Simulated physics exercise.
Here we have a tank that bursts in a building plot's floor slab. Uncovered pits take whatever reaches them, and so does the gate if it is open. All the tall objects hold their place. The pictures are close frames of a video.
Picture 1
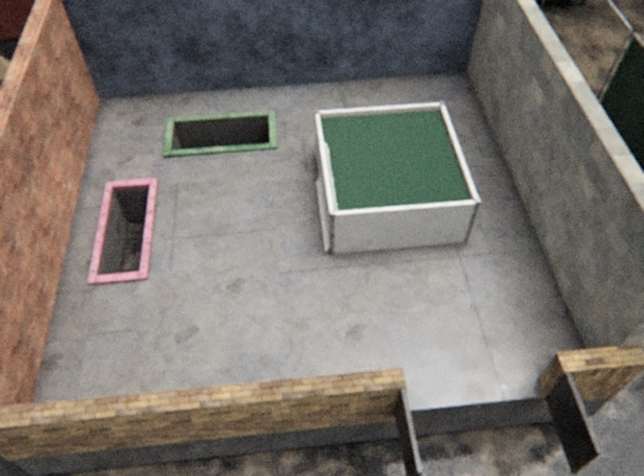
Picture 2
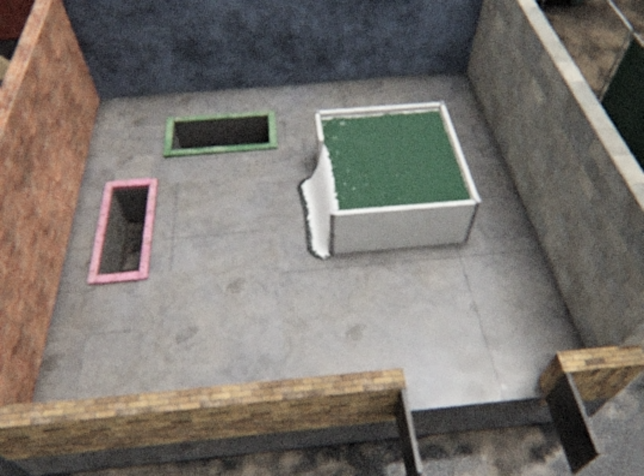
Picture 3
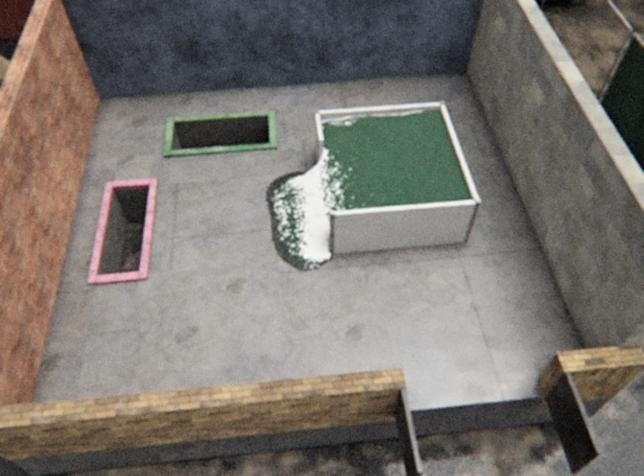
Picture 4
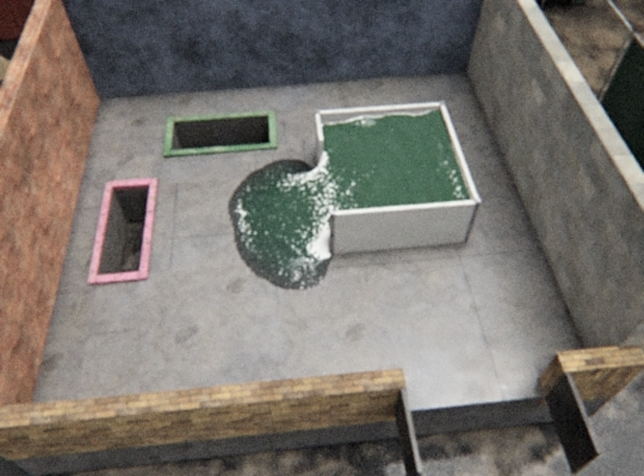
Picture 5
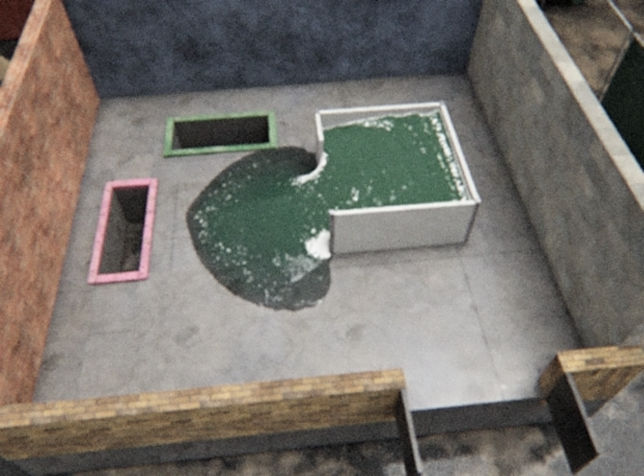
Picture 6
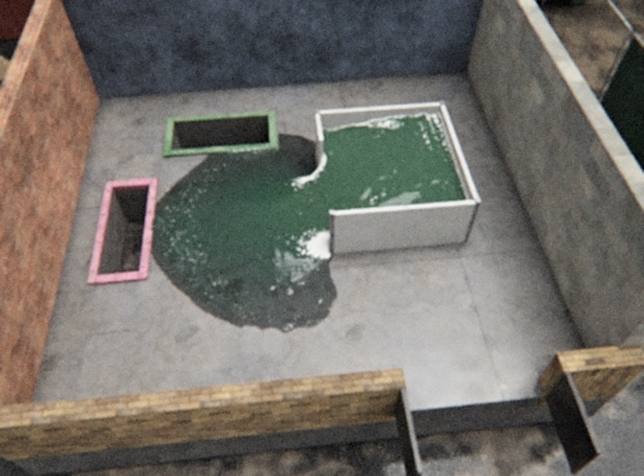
Green water bursts through the left side of a white-walled tank, first as a pale foaming spill, then as a widening dark-edged pool spreading left across the slab. The walled grey plot is seen from above by a still camera, with a brick wall at left and a gap in the low front wall. A green-rimmed opening lies behind the pool, and the water reaches a pink-rimmed one at left.
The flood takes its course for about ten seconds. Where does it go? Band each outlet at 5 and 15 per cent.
In the end: The gate takes under 5 %; the pink pit takes over 15 %; the green pit takes under 5 %.
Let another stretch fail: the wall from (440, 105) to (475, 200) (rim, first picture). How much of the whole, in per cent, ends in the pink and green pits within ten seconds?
Parts in a hundred: Pink 2, green 10.
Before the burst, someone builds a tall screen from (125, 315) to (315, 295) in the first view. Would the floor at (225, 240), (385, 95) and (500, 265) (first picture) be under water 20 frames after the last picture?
One after the other: Under water, not flooded, not flooded.
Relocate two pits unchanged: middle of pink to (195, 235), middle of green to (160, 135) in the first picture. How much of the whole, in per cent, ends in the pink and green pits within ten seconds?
In per cent: Pink 55, green 6.
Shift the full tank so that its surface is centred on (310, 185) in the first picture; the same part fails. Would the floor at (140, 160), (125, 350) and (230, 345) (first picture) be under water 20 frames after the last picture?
As listed: Awash, flooded, covered.
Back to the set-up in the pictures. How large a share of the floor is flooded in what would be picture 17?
Roughly 40 per cent.
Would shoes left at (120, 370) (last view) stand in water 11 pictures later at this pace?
Answer: Wet.
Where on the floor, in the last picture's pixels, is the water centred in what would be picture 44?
Roughly at (232, 237).
A moment on, water covers 35 % of the floor; the gate 0 %, the pink pit 7 %, the green pit 1 %.
Next, water covers 40 % of the floor; the gate 0 %, the pink pit 17 %, the green pit 1 %.
Then, water covers 45 % of the floor; the gate 0 %, the pink pit 27 %, the green pit 2 %.
Later, water covers 65 % of the floor; the gate 0 %, the pink pit 41 %, the green pit 2 %.
In the end, water covers 90 % of the floor; the gate 1 %, the pink pit 46 %, the green pit 2 %.
